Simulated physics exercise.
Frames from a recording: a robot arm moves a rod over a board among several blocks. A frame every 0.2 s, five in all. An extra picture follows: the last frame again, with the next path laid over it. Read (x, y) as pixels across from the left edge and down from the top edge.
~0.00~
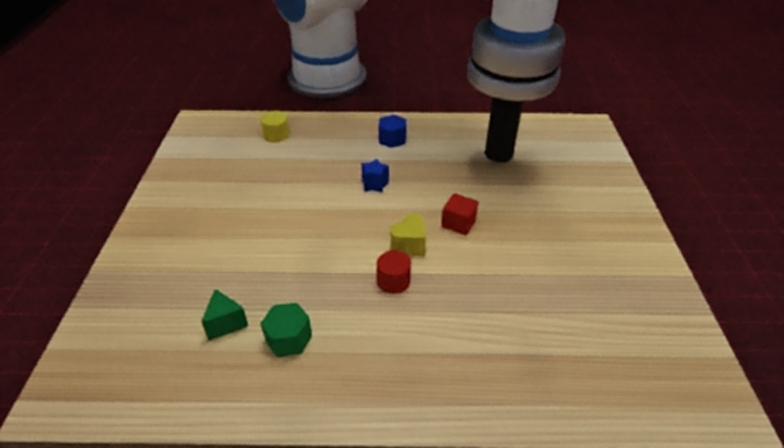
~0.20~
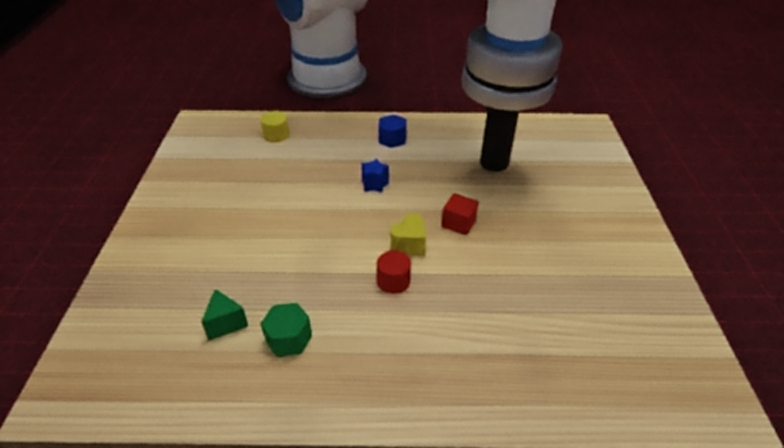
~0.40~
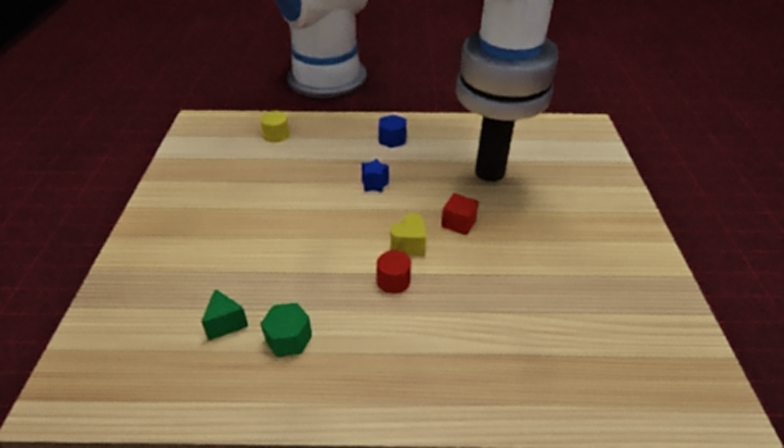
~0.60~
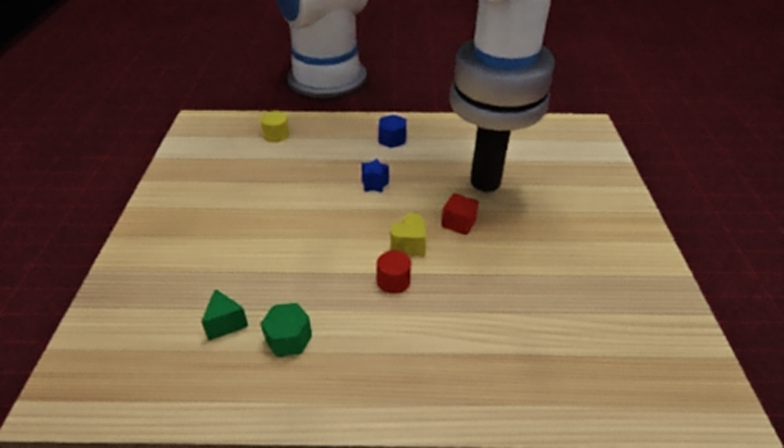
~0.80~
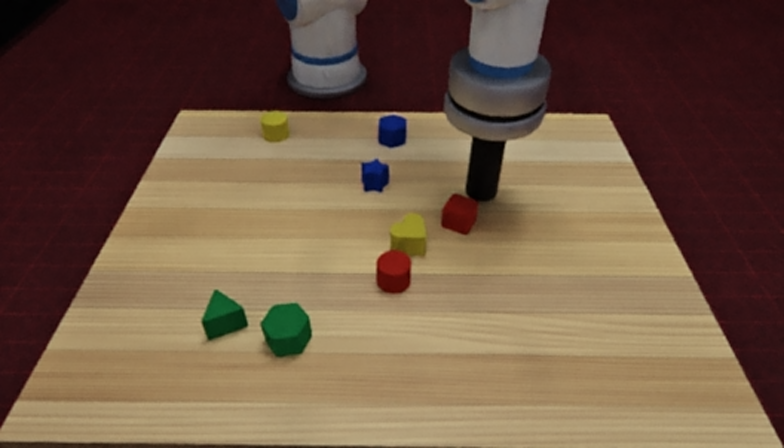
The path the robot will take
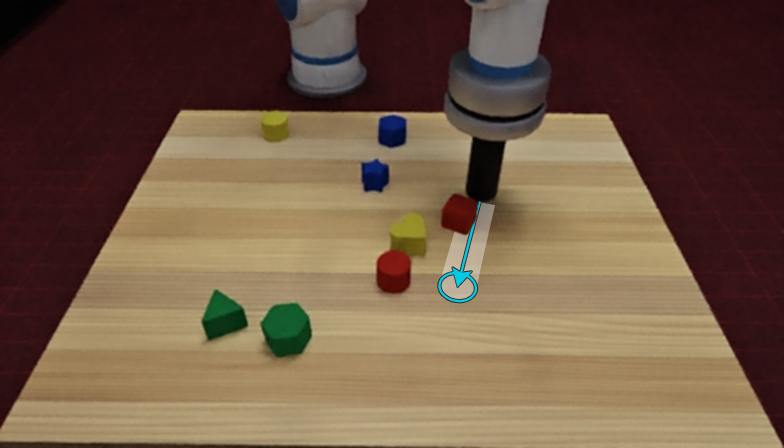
A pale wooden board on a dark red surface is seen from above its front edge, with a steady view. Green blocks sit at front left, a red cylinder, yellow block and red cube near the middle, and two blue blocks and a yellow one farther back. From the back right, the arm's black rod slides slowly forward and slightly left, nearing the red cube, while every block stays still.
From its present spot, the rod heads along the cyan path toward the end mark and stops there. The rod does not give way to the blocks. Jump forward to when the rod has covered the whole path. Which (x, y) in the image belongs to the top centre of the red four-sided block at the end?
Its top middle: (437, 225).
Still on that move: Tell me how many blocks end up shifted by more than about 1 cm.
Shifted over 1 cm: One.
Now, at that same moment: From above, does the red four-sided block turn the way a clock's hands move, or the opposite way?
Viewed from the top, it goes clockwise.
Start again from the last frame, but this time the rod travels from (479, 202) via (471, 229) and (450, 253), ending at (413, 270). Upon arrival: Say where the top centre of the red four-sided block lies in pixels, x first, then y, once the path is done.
The spot you're after is about (386, 238) in the image.
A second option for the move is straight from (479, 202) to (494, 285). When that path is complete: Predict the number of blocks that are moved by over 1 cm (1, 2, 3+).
The number of blocks that move over 1 cm is one.
Path on the board, from (479, 202) directly to (458, 287).
What follows on the original path. One third of the way, rod (474, 217); red four-sided block (446, 217), turned 50° clockwise.
Two thirds of the way, rod (467, 245); yellow heart block (406, 227); red four-sided block (437, 225), turned 75° clockwise.
At the end, rod (459, 276); red circular block in place; yellow heart block (405, 227); red four-sided block (437, 225), turned 75° clockwise.
